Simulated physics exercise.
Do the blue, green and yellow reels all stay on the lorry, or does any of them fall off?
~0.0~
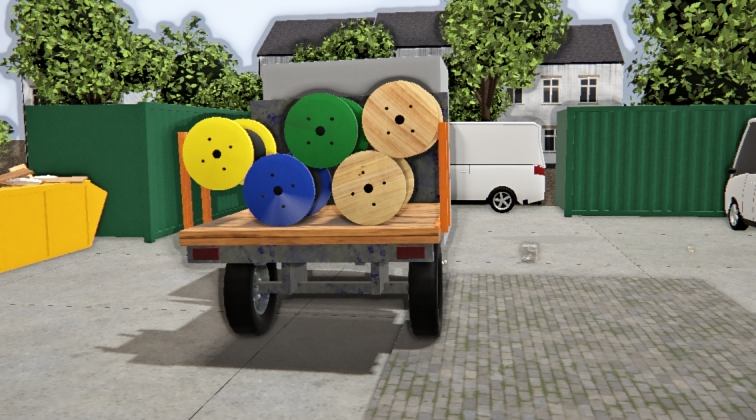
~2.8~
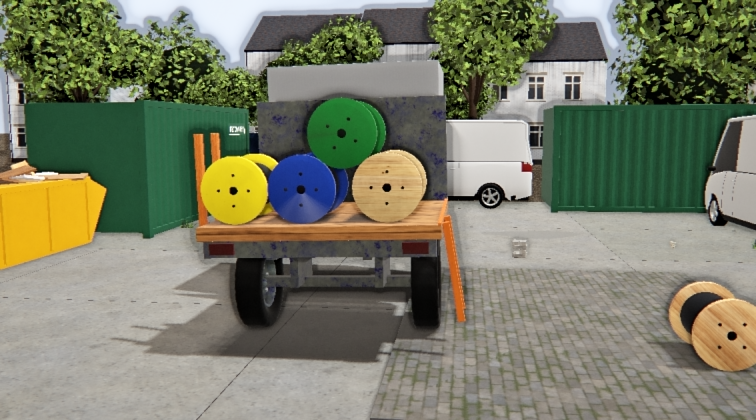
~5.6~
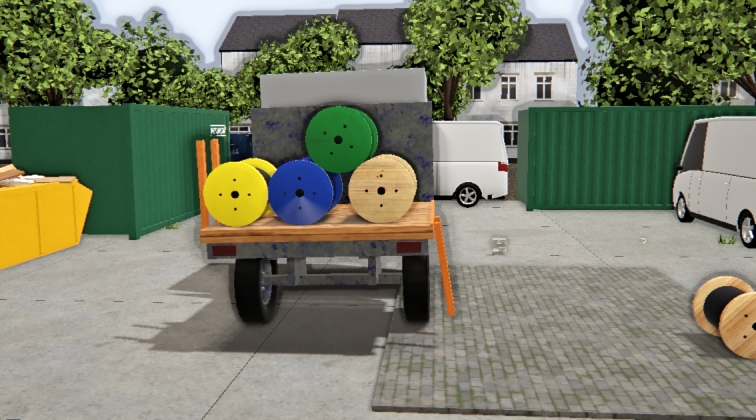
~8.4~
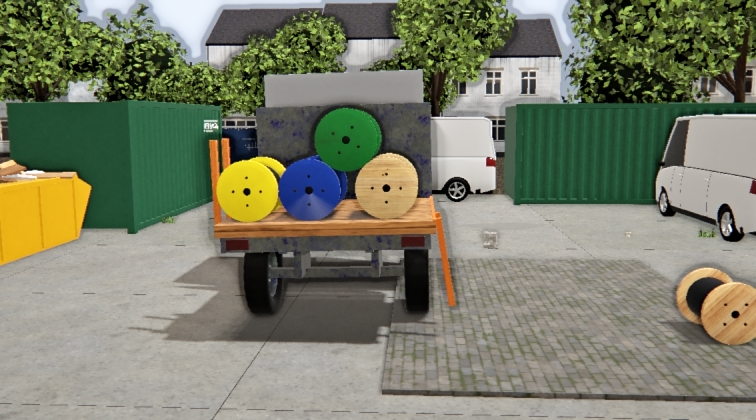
All three stay on the lorry, with the blue and yellow reels resting on the deck and the green one sitting up on top of others.
